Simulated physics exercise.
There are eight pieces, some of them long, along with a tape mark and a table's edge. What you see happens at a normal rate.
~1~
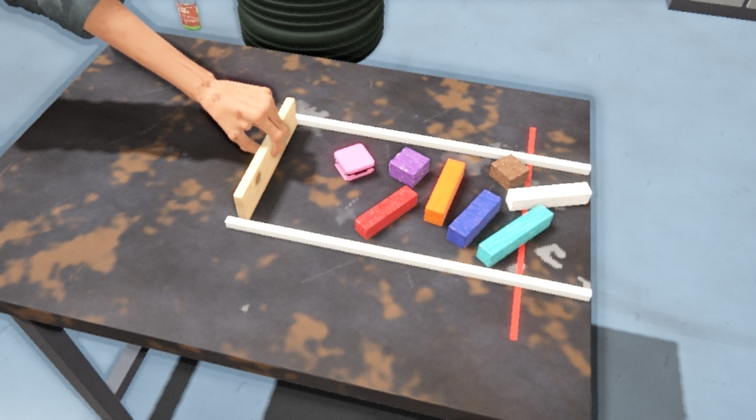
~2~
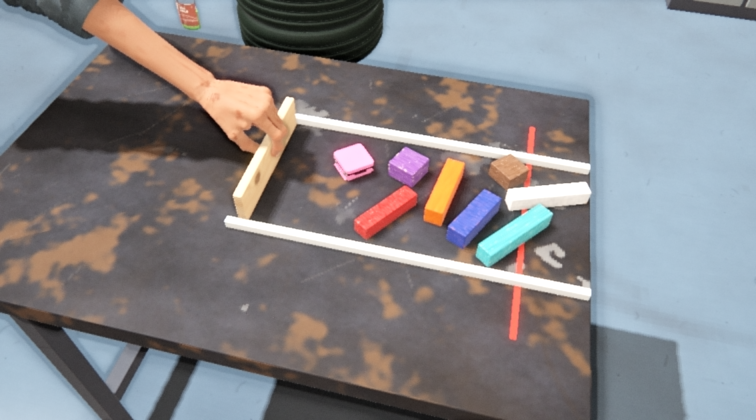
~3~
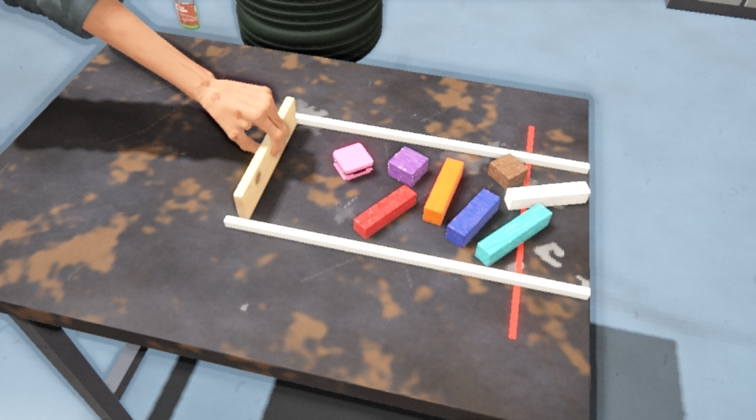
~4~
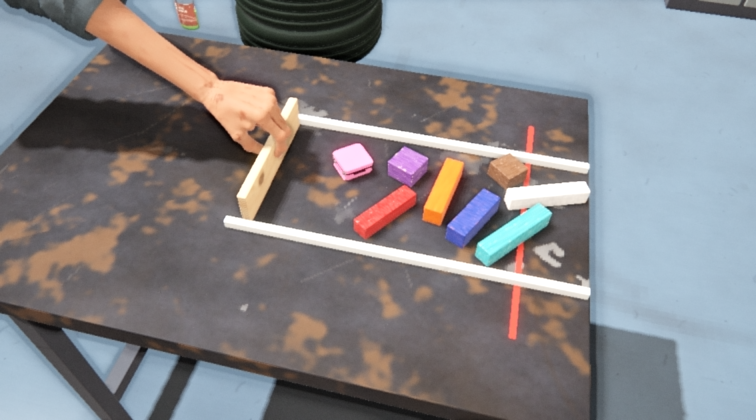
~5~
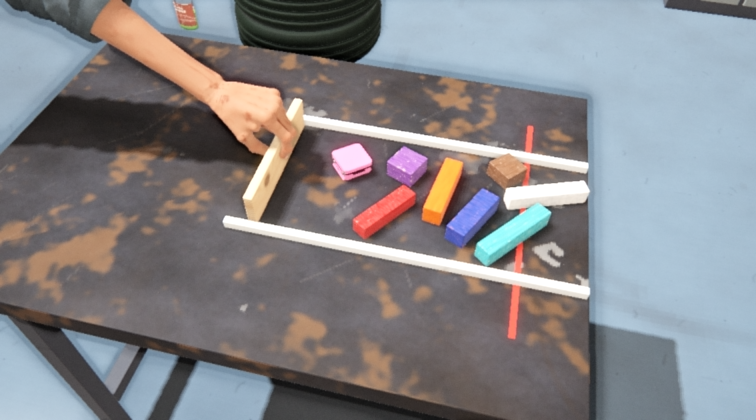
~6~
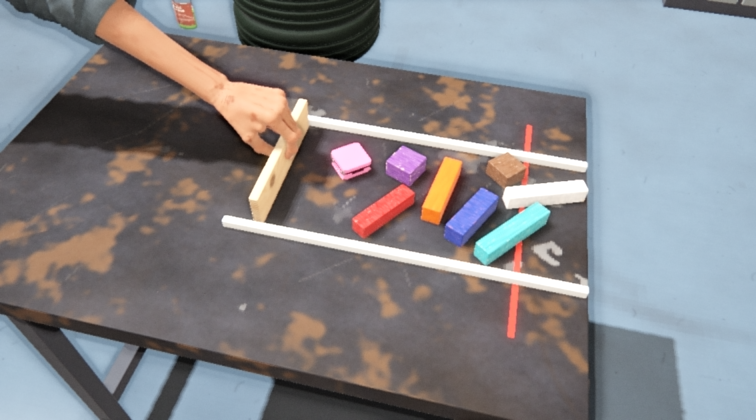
A hand slid a wooden board slightly to the right between two white rails on a dark, worn table, while the colourful blocks and bars scattered ahead of it, near a red tape line, stayed put.
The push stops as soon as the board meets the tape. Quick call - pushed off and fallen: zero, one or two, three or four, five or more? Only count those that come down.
Call: One or two.
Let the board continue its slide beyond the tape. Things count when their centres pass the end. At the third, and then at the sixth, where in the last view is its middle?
The first one at (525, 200), the next at (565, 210).
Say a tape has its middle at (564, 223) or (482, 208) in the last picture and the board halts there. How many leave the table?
First try 5, second try 0.
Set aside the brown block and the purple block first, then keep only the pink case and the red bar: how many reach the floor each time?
First 2, then 0.
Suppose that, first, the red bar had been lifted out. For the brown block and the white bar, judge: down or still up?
Brown block still up, white bar down.
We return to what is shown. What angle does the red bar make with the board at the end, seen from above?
It works out to near 30°.
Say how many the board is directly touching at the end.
The number is 3.
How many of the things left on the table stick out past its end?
2.
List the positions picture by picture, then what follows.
White bar (549, 197); turquoise bar (515, 235); brown block (510, 172); board (269, 156); tape (525, 217), in the first frame.
Turquoise bar (515, 235); red bar (386, 212), in the second frame.
Brown block (508, 171); board (268, 156), in the third frame.
White bar (547, 196); blue bar (473, 218), in the fourth frame.
Turquoise bar (513, 234); purple block (407, 166), in the fifth frame.
White bar (545, 195); turquoise bar (512, 233); brown block (506, 170); board (282, 158); tape (522, 215), in the sixth frame.
Soon after, none off yet; white bar at rest near (545, 195); turquoise bar at rest near (512, 233); brown block at rest near (506, 170).
Then, none off yet; white bar moved a little near (562, 200); turquoise bar moved a little near (534, 240); brown block at rest near (508, 170).
At rest, the number that fall off is one or two; fallen, turquoise bar and white bar.
